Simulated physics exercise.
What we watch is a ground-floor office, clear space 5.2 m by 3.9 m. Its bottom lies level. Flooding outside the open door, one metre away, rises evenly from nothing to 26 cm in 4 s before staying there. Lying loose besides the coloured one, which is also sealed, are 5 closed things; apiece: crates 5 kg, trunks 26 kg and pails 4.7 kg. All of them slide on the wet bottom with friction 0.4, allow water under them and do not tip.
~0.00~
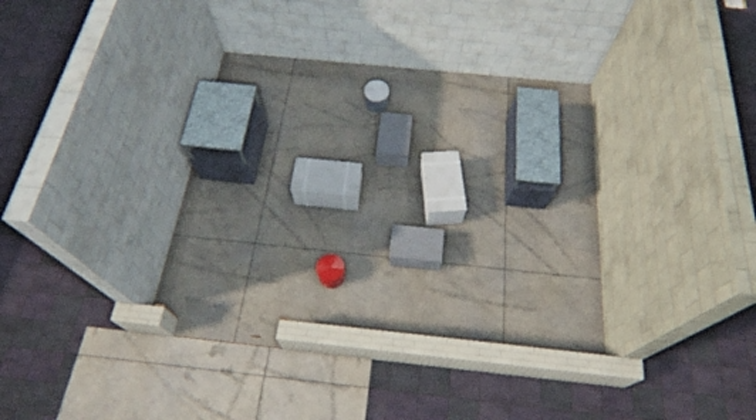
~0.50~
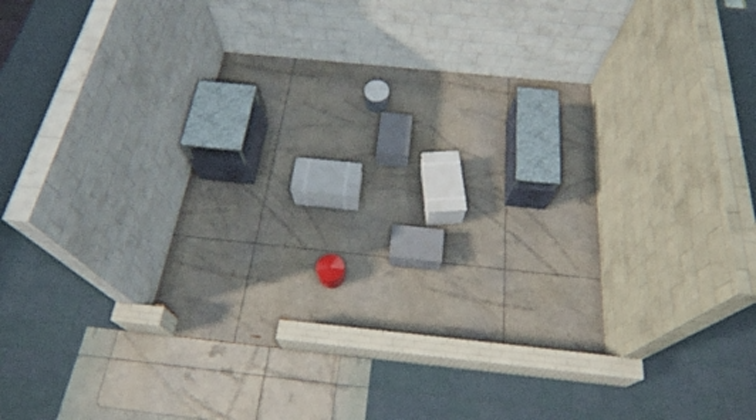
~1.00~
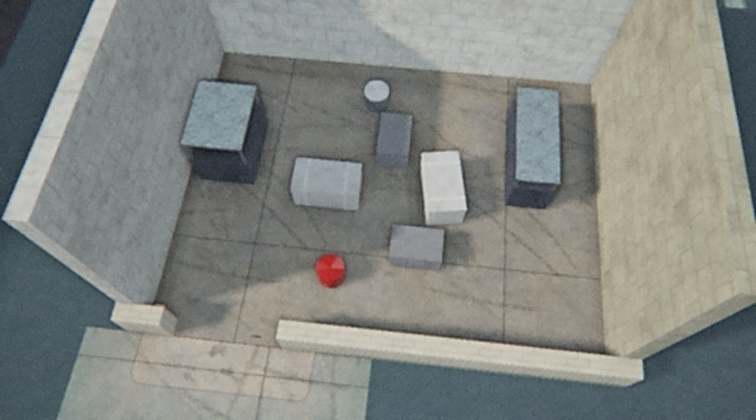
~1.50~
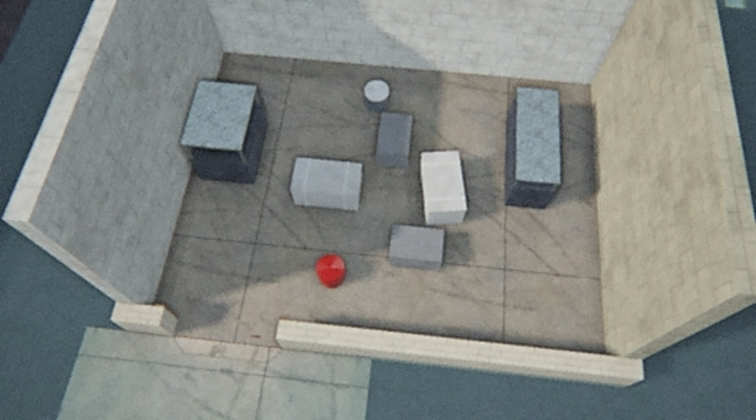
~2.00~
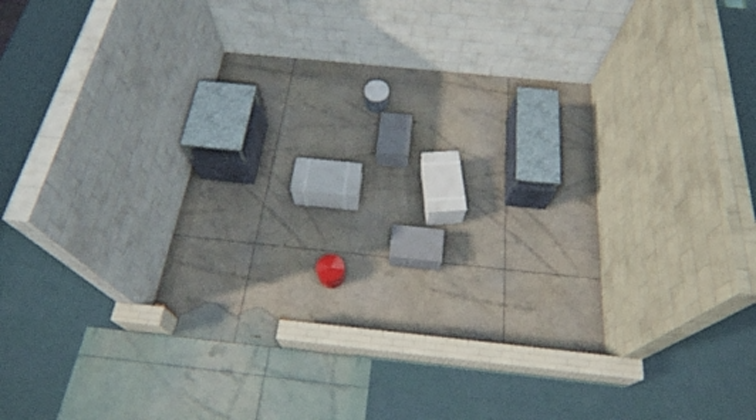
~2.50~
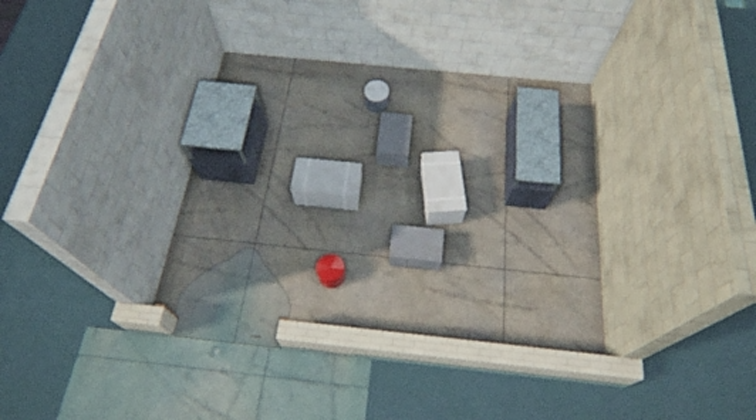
Water spread over the dark ground outside a walled room, covered the pale slab by the doorway, then crept in through the opening, while the red pail and the grey and white objects inside stayed put.
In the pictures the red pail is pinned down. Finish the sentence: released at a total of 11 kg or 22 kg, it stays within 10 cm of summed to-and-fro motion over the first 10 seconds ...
... with the lower total already.
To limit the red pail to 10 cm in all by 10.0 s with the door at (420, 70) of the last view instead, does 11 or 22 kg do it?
Short version: Only the heavy mass succeeds.
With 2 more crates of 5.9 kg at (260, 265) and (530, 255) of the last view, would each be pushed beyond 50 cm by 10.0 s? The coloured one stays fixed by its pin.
Results: Threshold exceeded; threshold not reached.
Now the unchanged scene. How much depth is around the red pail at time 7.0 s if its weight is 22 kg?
3 cm, roughly.
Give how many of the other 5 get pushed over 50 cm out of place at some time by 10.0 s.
I get 4.
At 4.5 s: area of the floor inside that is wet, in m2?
I'd estimate close to 6.0 m2.
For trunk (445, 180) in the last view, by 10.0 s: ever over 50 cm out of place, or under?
I'd say it falls below.
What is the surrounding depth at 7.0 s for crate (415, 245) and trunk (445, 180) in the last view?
I'd estimate 2 cm for the first and 3 cm for the second.
After 3.5 s the red pail would be 0 cm from its start with 11 kg and 0 cm from its start with 22 kg; 1 cm of water round it then.
After 4.5 s the red pail would be 0 cm from its start with 11 kg and 0 cm from its start with 22 kg; 3 cm of water round it then.
After 7.0 s the red pail would be 0 cm from its start with 11 kg and 0 cm from its start with 22 kg; 3 cm of water round it then.
After 10.0 s the red pail would be 0 cm from its start with 11 kg and 0 cm from its start with 22 kg; 5 cm of water round it then.
